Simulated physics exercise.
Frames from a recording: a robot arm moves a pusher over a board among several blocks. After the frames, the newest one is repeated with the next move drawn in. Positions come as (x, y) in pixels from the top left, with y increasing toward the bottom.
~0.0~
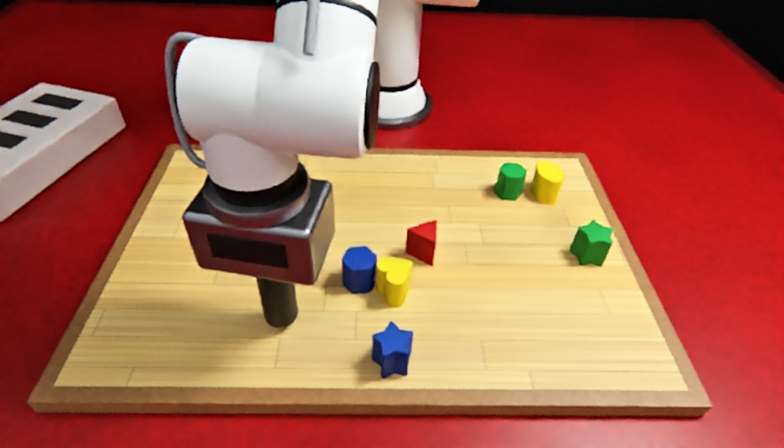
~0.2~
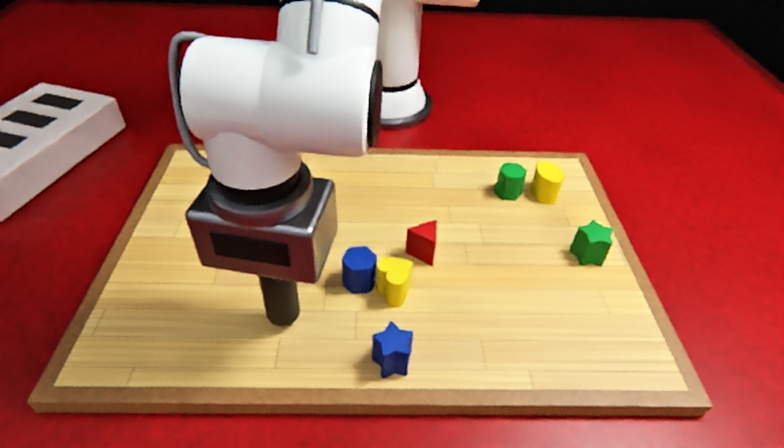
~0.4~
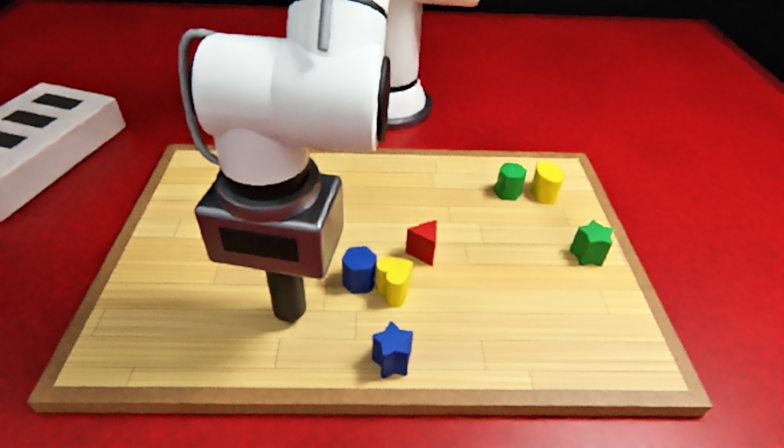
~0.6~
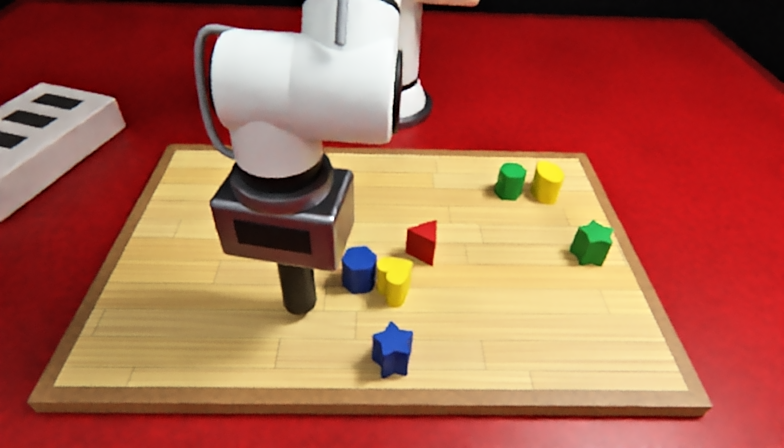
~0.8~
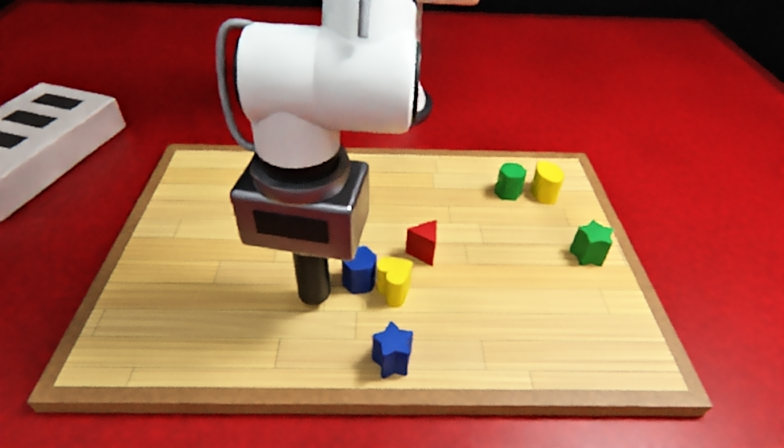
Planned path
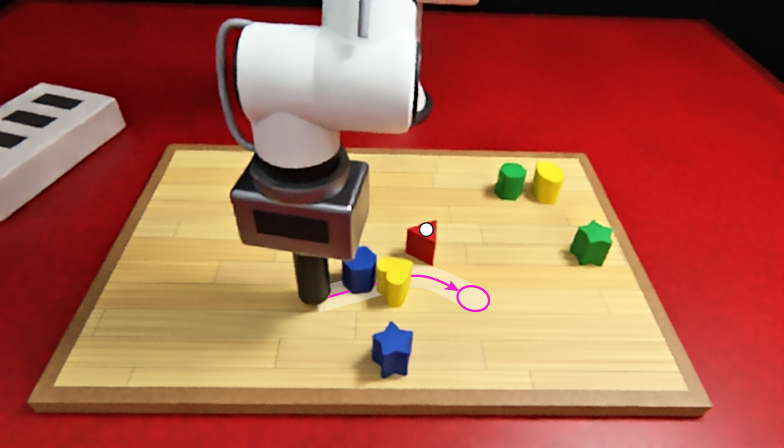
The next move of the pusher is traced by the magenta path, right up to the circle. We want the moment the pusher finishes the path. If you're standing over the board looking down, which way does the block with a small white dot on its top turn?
It swings round clockwise.
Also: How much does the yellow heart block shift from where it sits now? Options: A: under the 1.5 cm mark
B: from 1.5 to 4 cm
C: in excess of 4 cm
The answer is C.
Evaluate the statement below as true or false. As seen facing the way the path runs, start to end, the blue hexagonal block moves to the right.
False - the claim does not hold.
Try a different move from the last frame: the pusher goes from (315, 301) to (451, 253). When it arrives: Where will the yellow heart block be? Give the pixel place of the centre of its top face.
Its top middle will sit at (416, 266).
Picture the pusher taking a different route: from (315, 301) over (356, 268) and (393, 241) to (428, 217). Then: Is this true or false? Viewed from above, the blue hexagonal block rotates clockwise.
The statement is true.
Drawn move, from (315, 301) via (370, 285) and (423, 276), ending at (473, 298); the dot is on the red three-sided block.
The first path, step by step. One third of the way, pusher at (371, 278); blue hexagonal block at (388, 242), turned 20° anticlockwise; yellow heart block at (404, 267), turned 40° clockwise.
Two thirds of the way, pusher at (424, 269); blue hexagonal block at (401, 230), turned 55° anticlockwise; yellow heart block at (432, 273), turned 110° clockwise; red three-sided block at (427, 226), turned 30° clockwise.
At the end, pusher at (475, 291); blue hexagonal block at (401, 230), turned 55° anticlockwise; yellow heart block at (442, 281), turned 160° clockwise; red three-sided block at (427, 226), turned 30° clockwise.
